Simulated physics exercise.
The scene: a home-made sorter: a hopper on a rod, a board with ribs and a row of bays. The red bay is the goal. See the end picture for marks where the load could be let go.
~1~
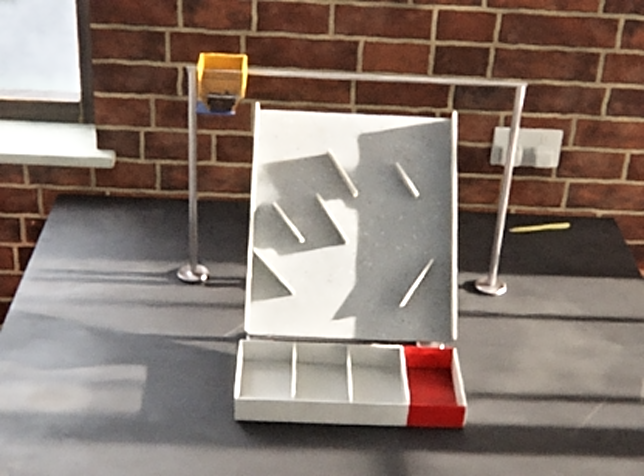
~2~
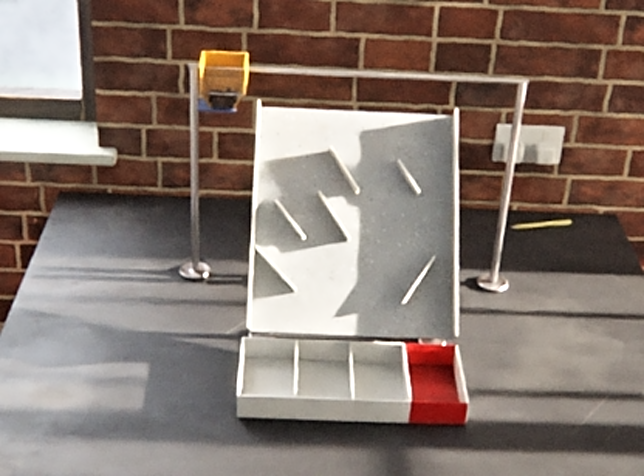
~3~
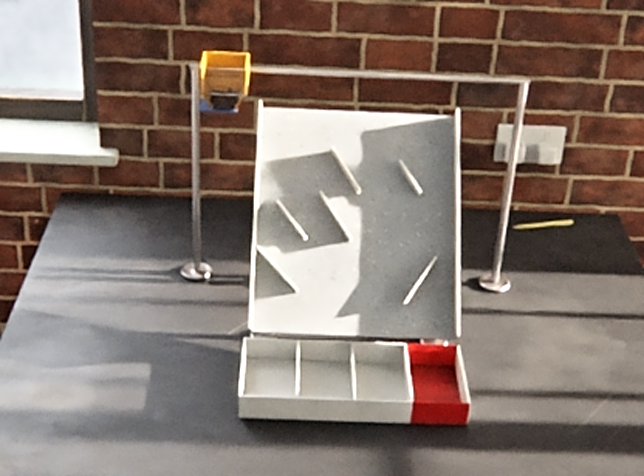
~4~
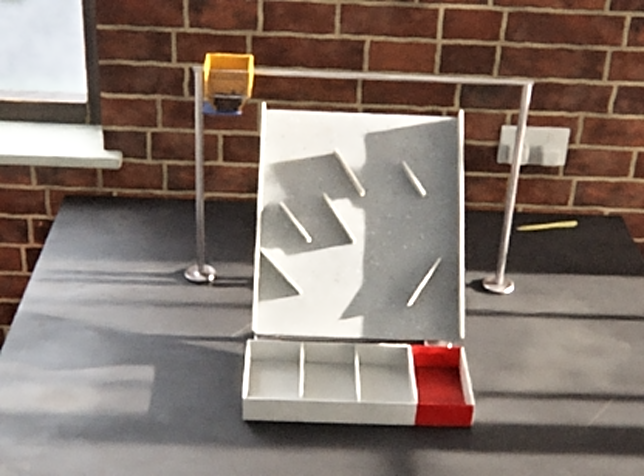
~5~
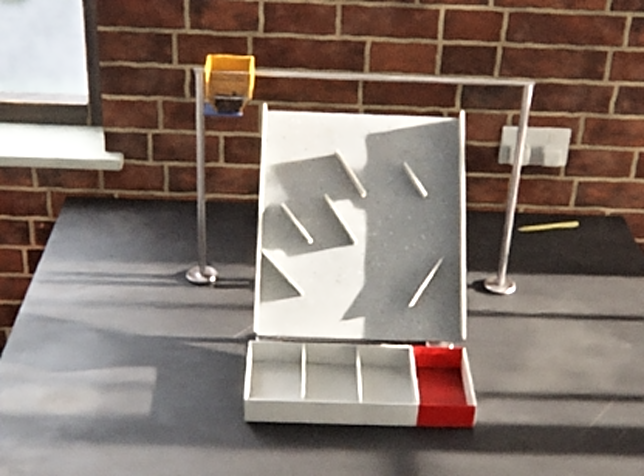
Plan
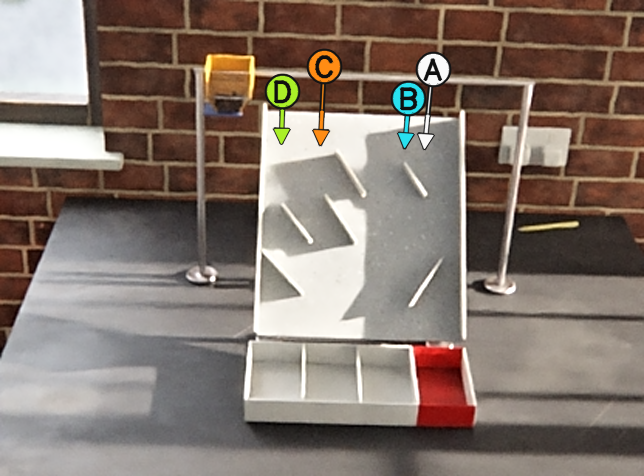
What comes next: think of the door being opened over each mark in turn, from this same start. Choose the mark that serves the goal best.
A.
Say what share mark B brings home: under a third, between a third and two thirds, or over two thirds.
Mark B gives between a third and two thirds.
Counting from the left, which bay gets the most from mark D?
The second.
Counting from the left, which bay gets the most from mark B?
The fourth.
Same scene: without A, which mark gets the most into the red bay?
The answer is B.
On the marked copy, mark A meets the board at (425, 143); mark B meets the board at (405, 142); mark C meets the board at (320, 139); mark D meets the board at (281, 138).
If A is chosen, nearly all in the red bay, a small part in other bays, a stray few outside the box.
If B is chosen, about half in the red bay, about a third in other bays.
If C is chosen, a stray few in the red bay, nearly all in other bays, a small part outside the box.
If D is chosen, none in the red bay, nearly all in other bays.
